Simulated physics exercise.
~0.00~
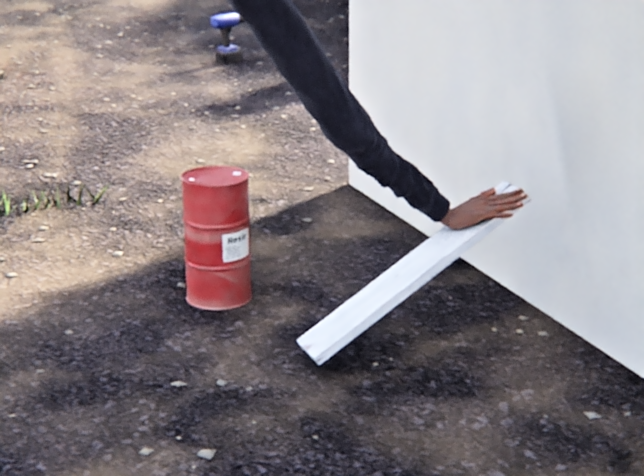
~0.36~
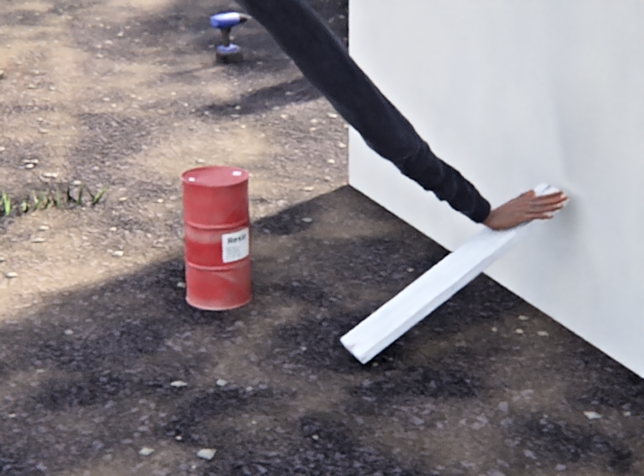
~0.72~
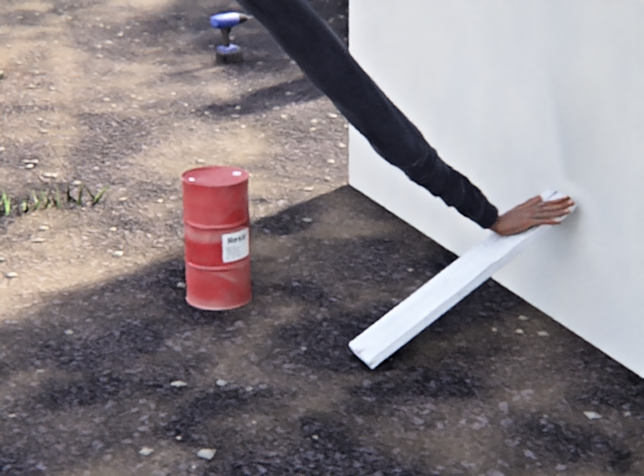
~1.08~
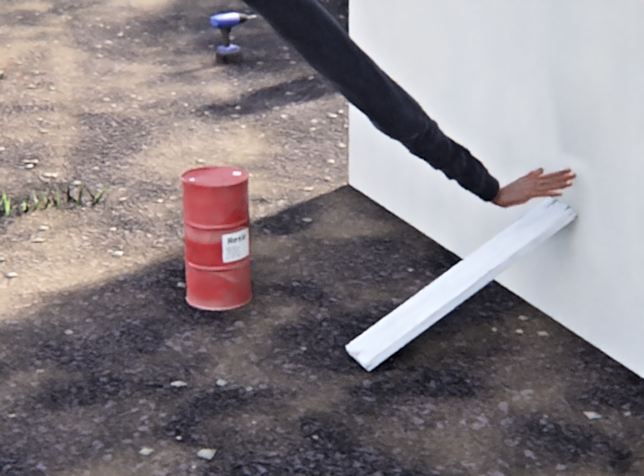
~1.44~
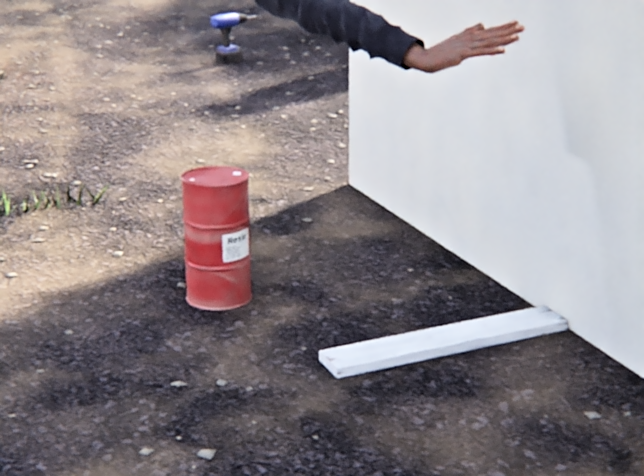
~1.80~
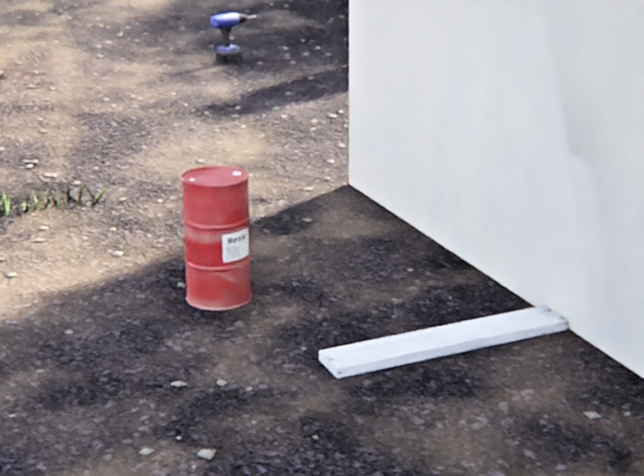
A white plank was shifted to the right and leaned against a pale wall by a dark-sleeved arm, but once the hand let go, it slid down and ended up flat on the ground, while a red barrel nearby stayed put.
